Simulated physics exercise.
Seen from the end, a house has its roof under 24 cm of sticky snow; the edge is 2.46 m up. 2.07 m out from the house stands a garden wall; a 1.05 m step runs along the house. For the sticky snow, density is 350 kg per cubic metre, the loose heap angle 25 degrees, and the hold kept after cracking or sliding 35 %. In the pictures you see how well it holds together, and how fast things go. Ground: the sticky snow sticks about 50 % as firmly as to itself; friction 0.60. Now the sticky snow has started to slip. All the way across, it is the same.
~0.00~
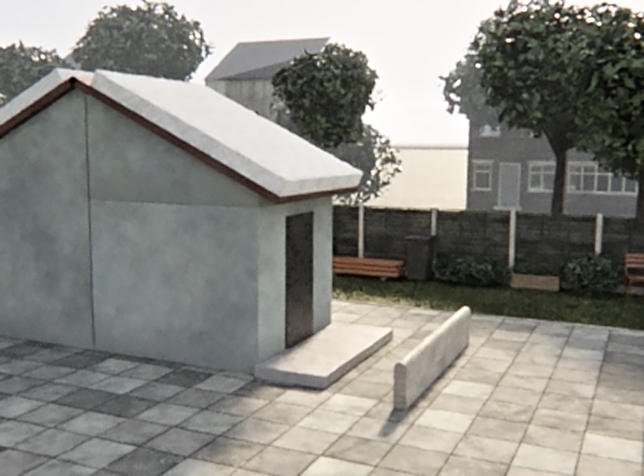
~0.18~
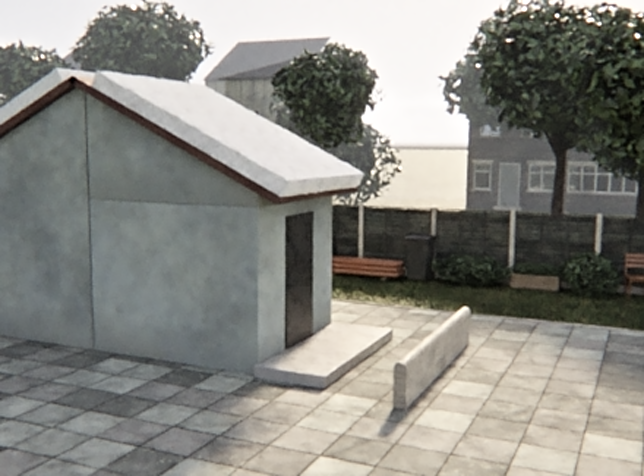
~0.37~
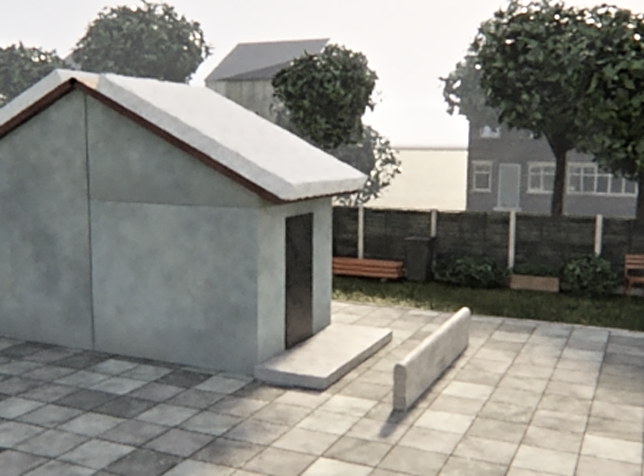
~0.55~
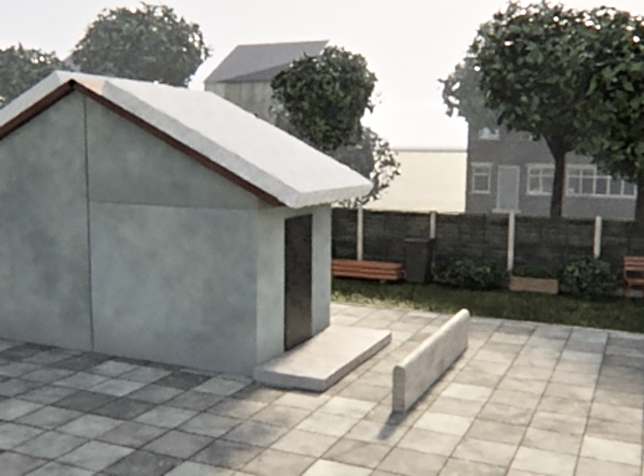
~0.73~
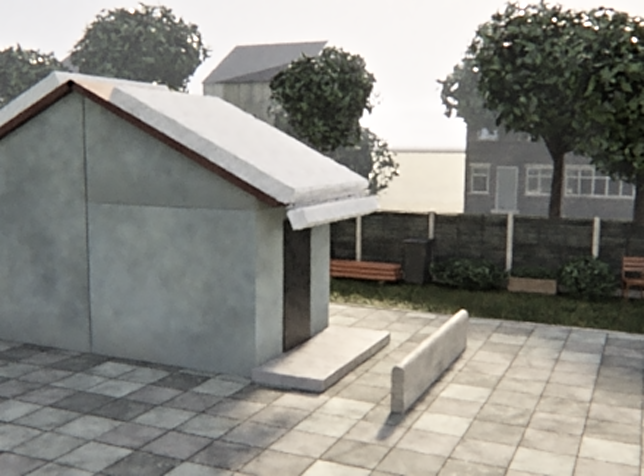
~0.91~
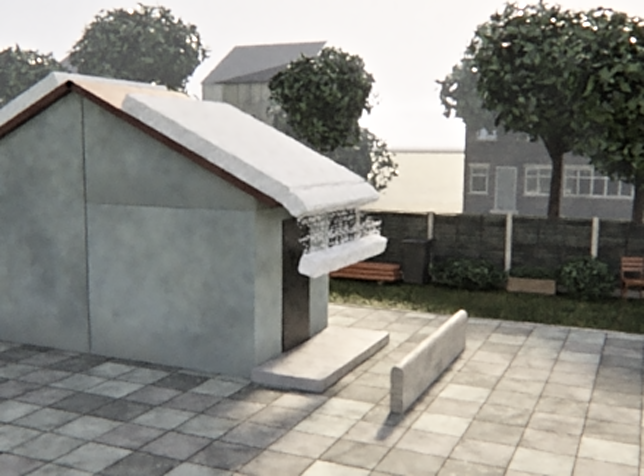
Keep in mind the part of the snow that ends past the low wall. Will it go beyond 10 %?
Yes.
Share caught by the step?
Close to 4 per cent, give or take.
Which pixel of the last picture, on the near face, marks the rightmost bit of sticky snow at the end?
At roughly (593, 433).
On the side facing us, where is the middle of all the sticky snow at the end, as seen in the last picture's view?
The spot is somewhere around (386, 382).
After 1.28 s, 78 % is still on the roof and 0 % is past the low wall.
After 1.72 s, 48 % is still on the roof and 0 % is past the low wall.
After 2.16 s, 2 % is still on the roof and 0 % is past the low wall.
After 2.60 s, none is still on the roof and 20 % is past the low wall.
After 3.70 s, none is still on the roof and 20 % is past the low wall.
